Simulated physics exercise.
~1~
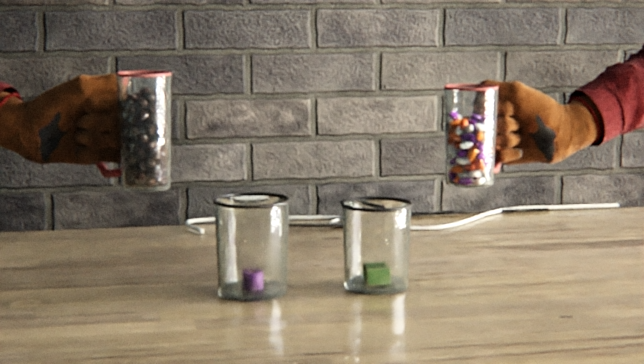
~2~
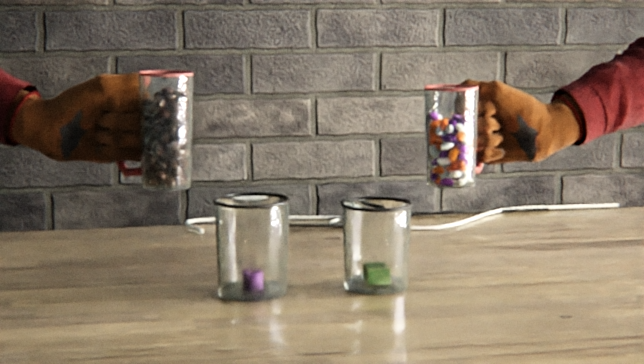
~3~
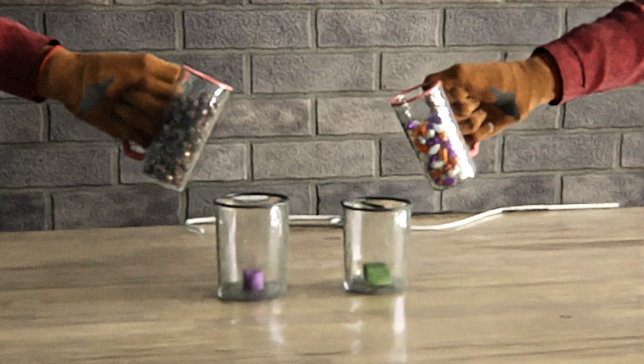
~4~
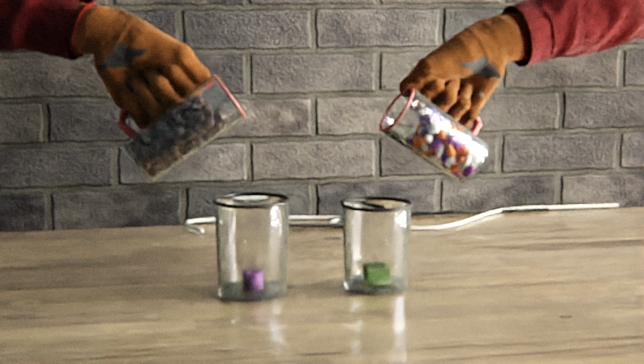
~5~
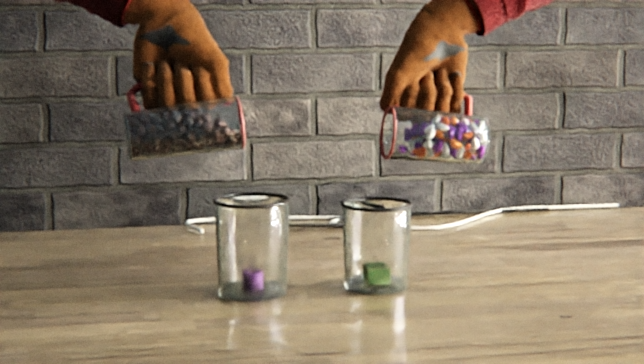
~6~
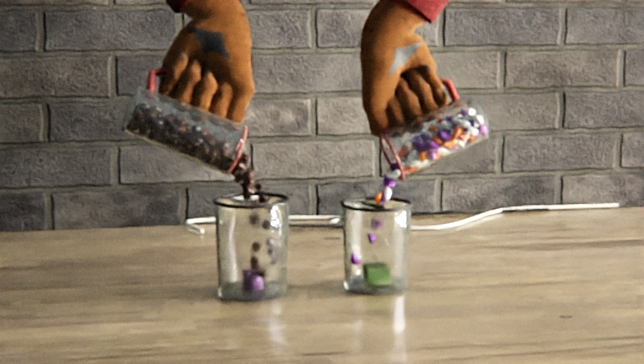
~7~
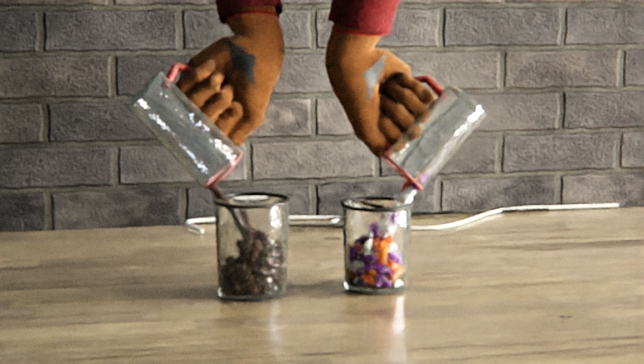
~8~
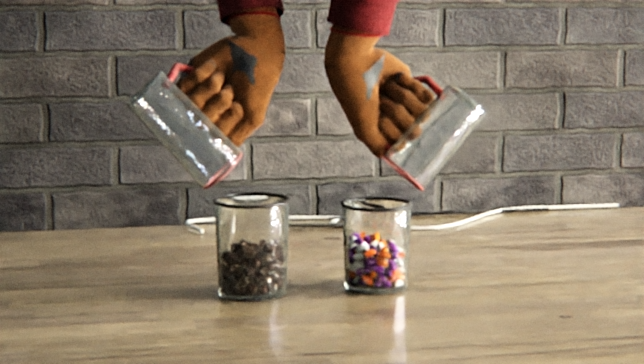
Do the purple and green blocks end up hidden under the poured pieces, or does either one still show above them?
Both blocks end up hidden, the purple one under the dark pieces and the green one under the colourful pieces.
Two gloved hands tip cups of dark and colourful pieces into glasses, burying both small blocks.
